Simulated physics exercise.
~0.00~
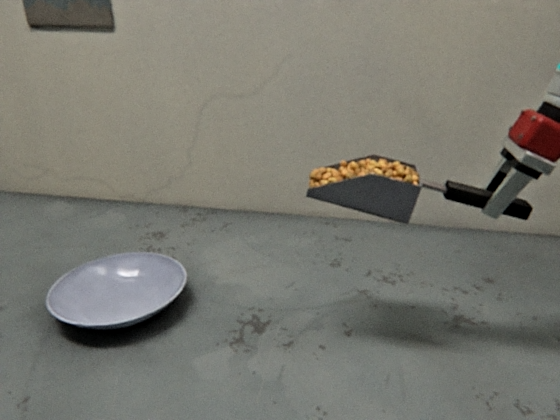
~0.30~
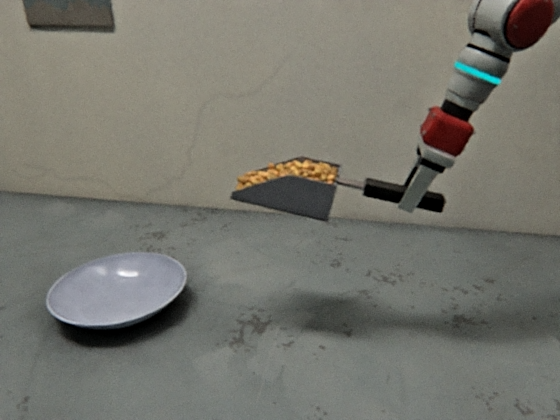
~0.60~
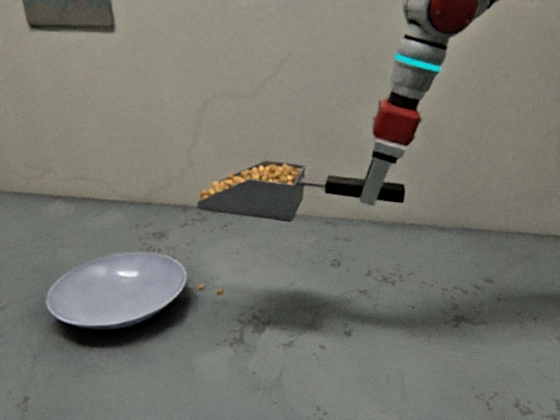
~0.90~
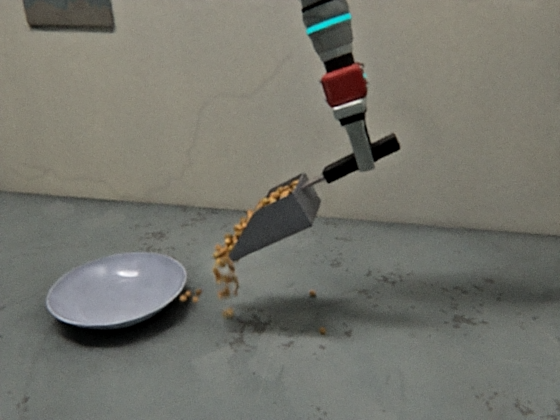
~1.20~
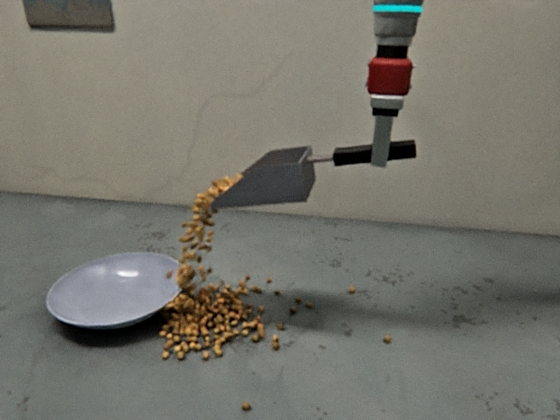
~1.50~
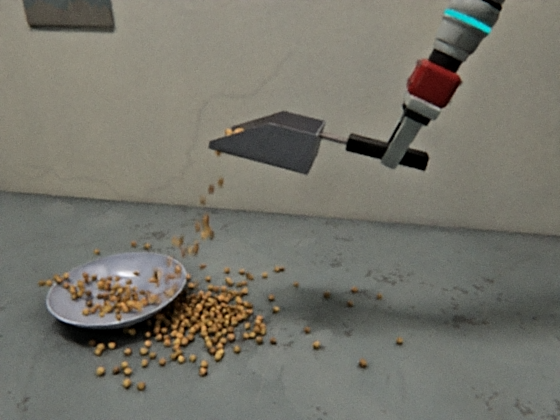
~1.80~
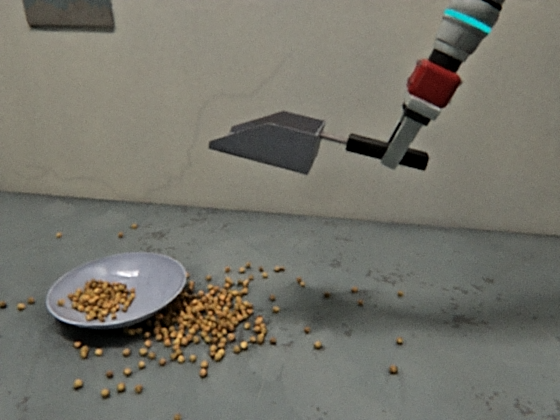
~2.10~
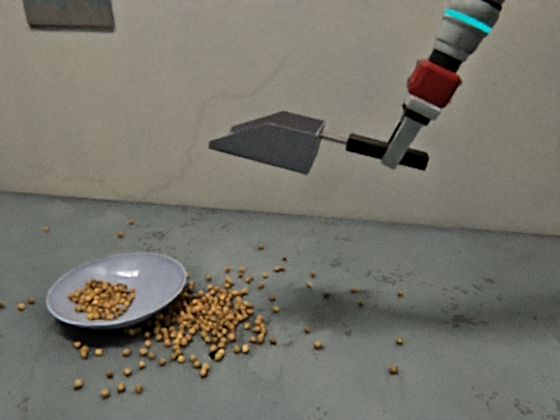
On a grey tabletop, a robot arm carried a scoop of chickpeas left toward a shallow bowl and tipped it too early, spilling most beside the bowl before it tilted back and stopped, with only a small pile resting inside.
